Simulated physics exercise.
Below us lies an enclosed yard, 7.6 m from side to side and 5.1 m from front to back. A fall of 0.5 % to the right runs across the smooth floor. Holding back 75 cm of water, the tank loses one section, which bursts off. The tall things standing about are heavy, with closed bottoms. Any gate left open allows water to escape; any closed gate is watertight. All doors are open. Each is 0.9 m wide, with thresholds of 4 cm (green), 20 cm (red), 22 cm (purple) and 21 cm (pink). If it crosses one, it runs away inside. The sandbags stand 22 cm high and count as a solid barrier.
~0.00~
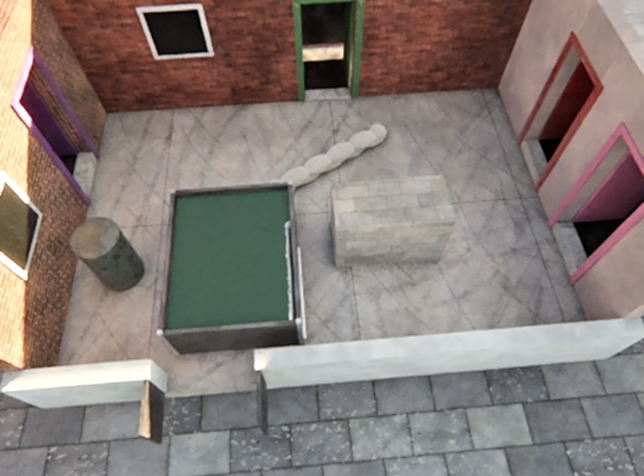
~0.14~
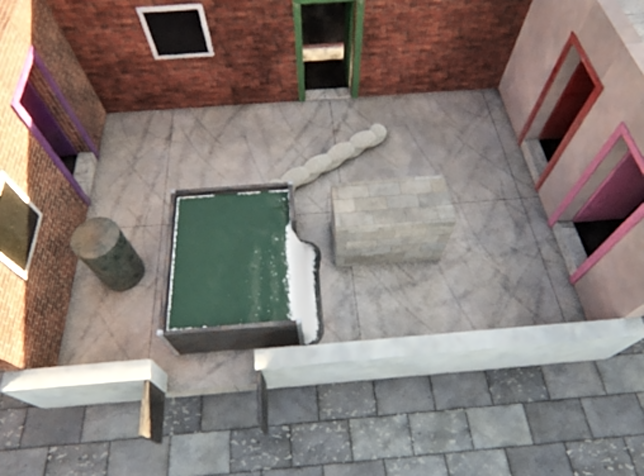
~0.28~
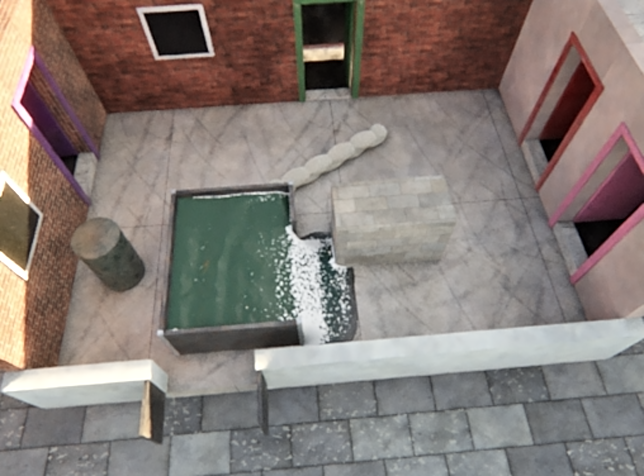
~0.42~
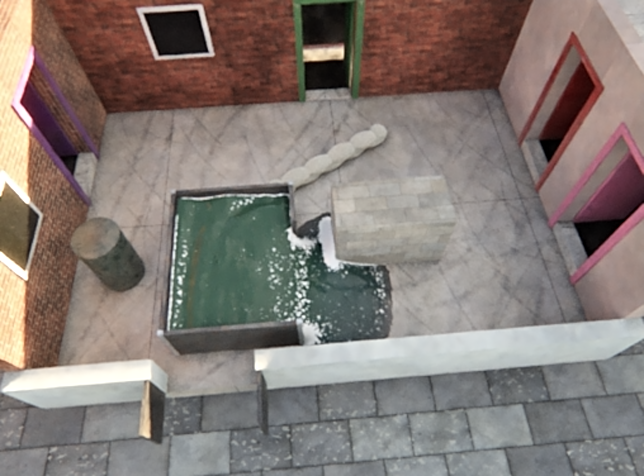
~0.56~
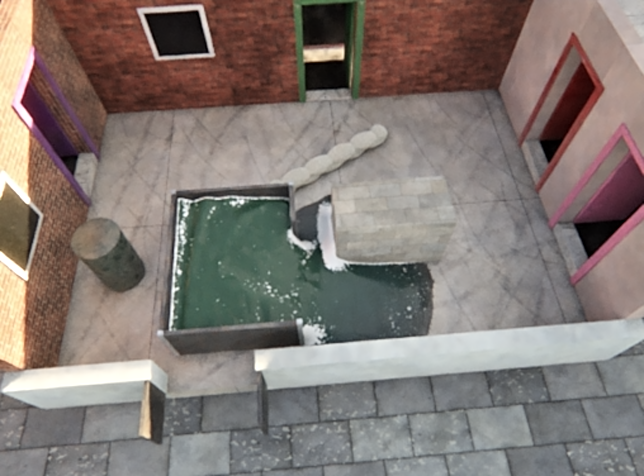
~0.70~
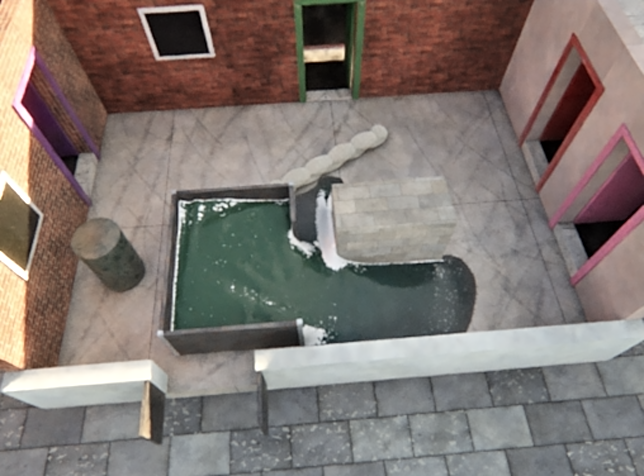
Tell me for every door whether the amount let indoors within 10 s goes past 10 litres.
At the end, the green door surpasses the limit; the red door falls short of the limit; the purple door falls short of the limit; the pink door surpasses the limit.
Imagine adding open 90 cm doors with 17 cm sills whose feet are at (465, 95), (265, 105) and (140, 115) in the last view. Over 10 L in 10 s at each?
The first one exceeds it, the second one doesn't reach it, and the third one doesn't reach it.
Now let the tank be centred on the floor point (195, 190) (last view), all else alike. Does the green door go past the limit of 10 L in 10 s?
Lab note: Green door limit exceeded.
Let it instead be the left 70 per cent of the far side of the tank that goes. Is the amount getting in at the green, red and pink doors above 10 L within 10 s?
Note: Green beyond the mark, red short of the mark, pink short of the mark.
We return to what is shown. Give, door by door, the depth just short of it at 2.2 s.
You'd get green at 0 cm, red at 2 cm, purple at 0 cm, and pink at 35 cm.
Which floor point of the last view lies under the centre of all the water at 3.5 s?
About (405, 247).
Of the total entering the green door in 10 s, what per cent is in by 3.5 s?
Estimate: Around 0 per cent.
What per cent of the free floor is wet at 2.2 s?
35 %.
After 1.4 s water covers 25 % of the floor and is deepest (57 cm) near (593, 339); green door not reached, red door not reached, purple door not reached, pink door 23 cm at the sill, 0 L in.
After 2.2 s water covers 35 % of the floor and is deepest (52 cm) near (584, 315); green door not reached, red door 2 cm at the sill, 0 L in, purple door not reached, pink door 35 cm at the sill, 18 L in.
After 3.5 s water covers 55 % of the floor and is deepest (40 cm) near (480, 92); green door not reached, red door 11 cm at the sill, 0 L in, purple door not reached, pink door 28 cm at the sill, 89 L in.
After 6.0 s water covers 75 % of the floor and is deepest (21 cm) near (514, 132); green door 7 cm at the sill, 2 L in, red door 9 cm at the sill, 0 L in, purple door 2 cm at the sill, 0 L in, pink door 15 cm at the sill, 100 L in.
After 10.0 s water covers 95 % of the floor and is deepest (12 cm) near (339, 219); green door 6 cm at the sill, 27 L in, red door 11 cm at the sill, 0 L in, purple door 8 cm at the sill, 0 L in, pink door 11 cm at the sill, 100 L in.
